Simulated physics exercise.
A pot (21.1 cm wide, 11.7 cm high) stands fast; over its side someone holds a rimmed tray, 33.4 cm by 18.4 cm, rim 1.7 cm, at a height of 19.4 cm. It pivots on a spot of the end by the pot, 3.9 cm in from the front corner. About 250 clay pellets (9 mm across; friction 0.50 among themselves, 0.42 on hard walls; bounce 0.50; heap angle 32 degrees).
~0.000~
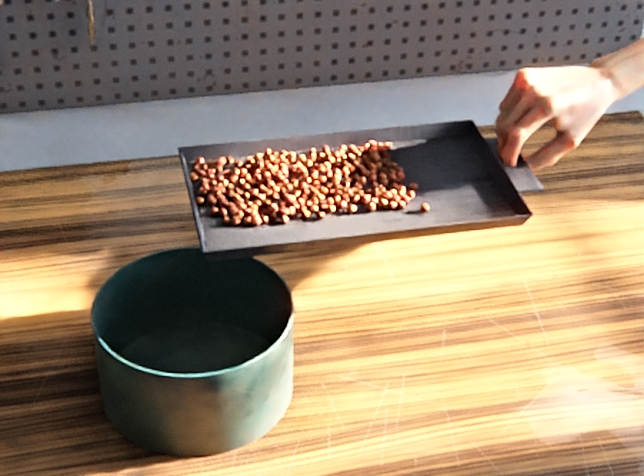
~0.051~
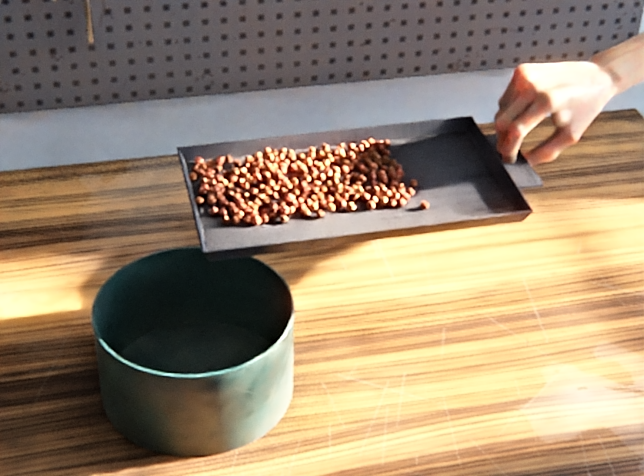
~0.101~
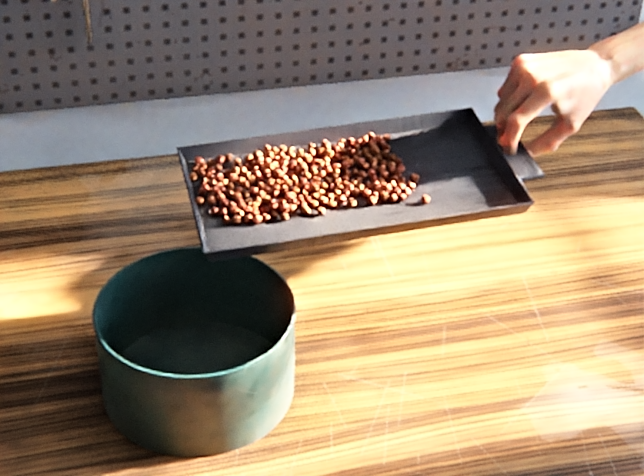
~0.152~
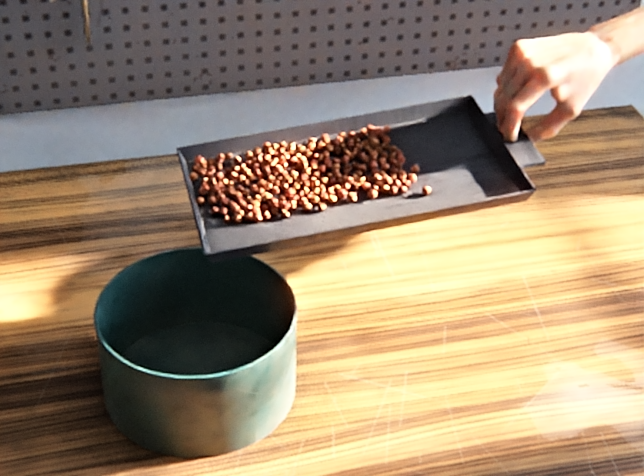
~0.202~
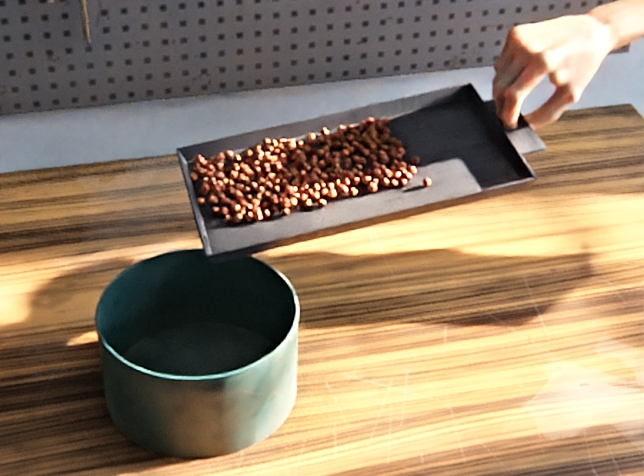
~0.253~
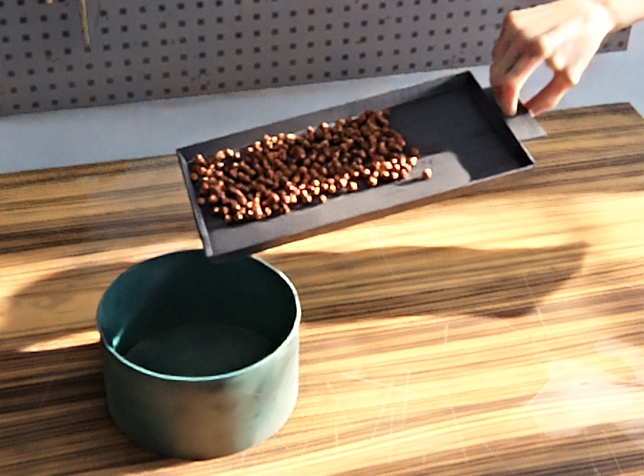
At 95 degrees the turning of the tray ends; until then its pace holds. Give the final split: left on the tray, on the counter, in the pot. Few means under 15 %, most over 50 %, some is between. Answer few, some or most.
Left on the tray: Few; on the counter: Some; in the pot: Most.
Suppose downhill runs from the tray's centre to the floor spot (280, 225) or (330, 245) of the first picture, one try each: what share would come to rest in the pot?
About 100 and 75 per cent.
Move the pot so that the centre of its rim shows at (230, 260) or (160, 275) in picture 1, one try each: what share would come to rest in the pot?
Some 45 and 95 per cent.
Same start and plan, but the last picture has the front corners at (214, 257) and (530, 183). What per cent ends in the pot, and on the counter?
Pot 95, counter 5.
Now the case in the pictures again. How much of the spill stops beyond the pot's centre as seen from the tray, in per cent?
Some 100 per cent.
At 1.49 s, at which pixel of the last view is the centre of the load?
At about (197, 177).
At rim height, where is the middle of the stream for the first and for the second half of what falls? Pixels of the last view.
At about (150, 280), then at (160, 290).
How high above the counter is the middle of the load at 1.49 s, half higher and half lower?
Some 24 cm.
Then, at 0.99 s, tilt 50 degrees; the tray holds 100 %, the pot 0 %.
Then, at 1.49 s, tilt 76 degrees; the tray holds 100 %, the pot 0 %.
Then, at 2.05 s, tilt 95 degrees; the tray holds 0 %, the pot 65 %.
By 2.7 s all is still; tray 0 %, counter 35 %, pot 65 %.
